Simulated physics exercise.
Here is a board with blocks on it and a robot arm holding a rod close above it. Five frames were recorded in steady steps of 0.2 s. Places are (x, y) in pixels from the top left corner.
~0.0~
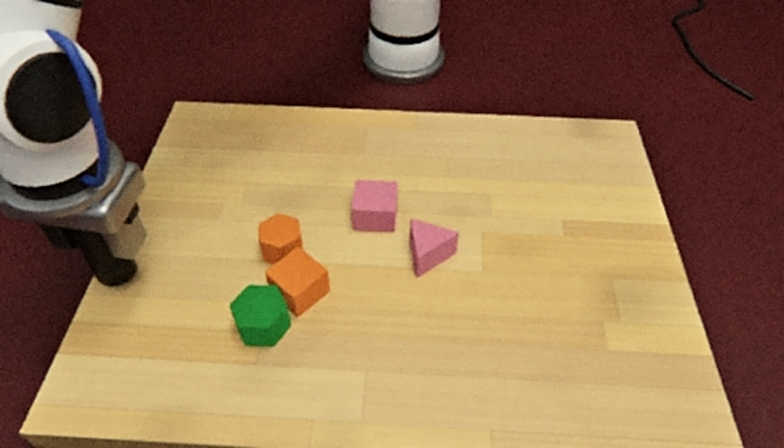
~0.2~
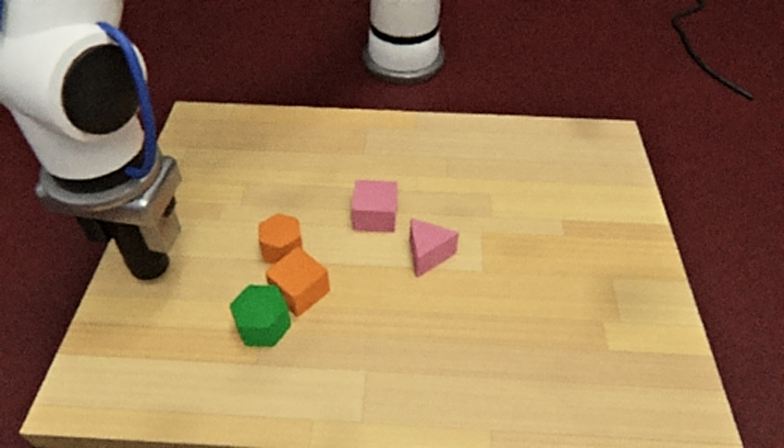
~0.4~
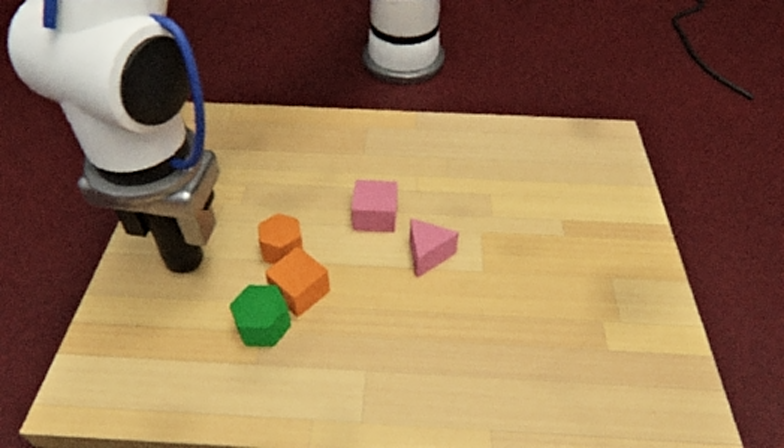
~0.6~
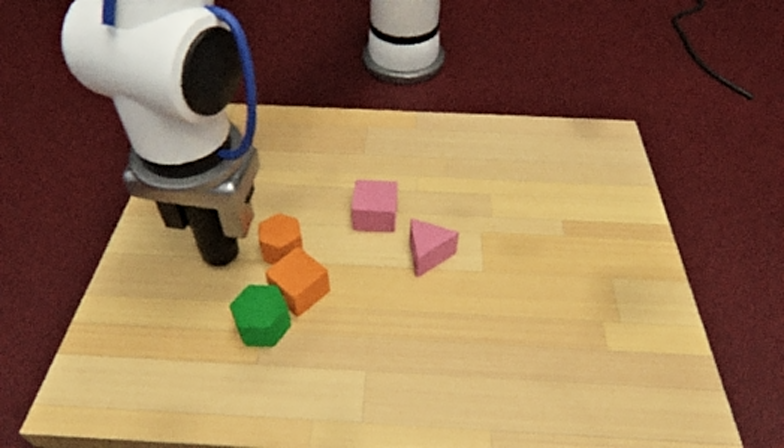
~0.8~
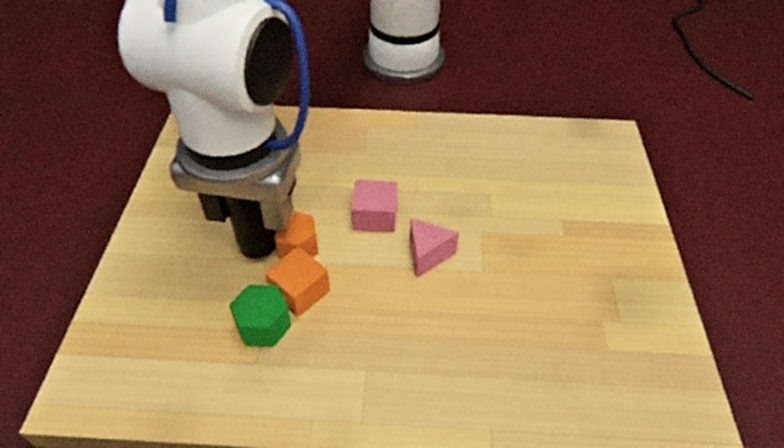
A white robot arm with a blue cable holds a dark rod over the left side of a pale wooden board, seen from above at a fixed angle. Two orange blocks and a green hexagon sit left of centre, with a pink square block and a pink triangle to their right. The arm moves steadily rightward and nudges the orange hexagon slightly right, while the other blocks stay still.
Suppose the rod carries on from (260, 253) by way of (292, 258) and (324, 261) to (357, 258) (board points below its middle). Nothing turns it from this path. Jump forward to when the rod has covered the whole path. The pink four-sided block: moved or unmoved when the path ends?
At the end of the path, it will have moved.
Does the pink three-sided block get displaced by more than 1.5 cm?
No, it doesn't check out.
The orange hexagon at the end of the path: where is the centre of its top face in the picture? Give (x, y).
It should be at about (377, 211).
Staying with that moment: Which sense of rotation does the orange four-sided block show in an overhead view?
It is turned clockwise.
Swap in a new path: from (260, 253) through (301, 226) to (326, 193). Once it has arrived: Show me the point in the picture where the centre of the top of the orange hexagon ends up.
It ends at (332, 218).
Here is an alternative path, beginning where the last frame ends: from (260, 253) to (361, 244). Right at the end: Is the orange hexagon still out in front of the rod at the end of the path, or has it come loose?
I'd say it is still being pushed.
What follows on the original path. Halfway along, rod at (307, 252); orange hexagon at (341, 222), turned 40° anticlockwise; orange four-sided block at (304, 274), turned 30° clockwise.
At the end, rod at (356, 250); green hexagon not moved; orange hexagon at (377, 211), turned 85° anticlockwise; orange four-sided block at (307, 276), turned 40° clockwise; pink four-sided block at (390, 181); pink three-sided block not moved.
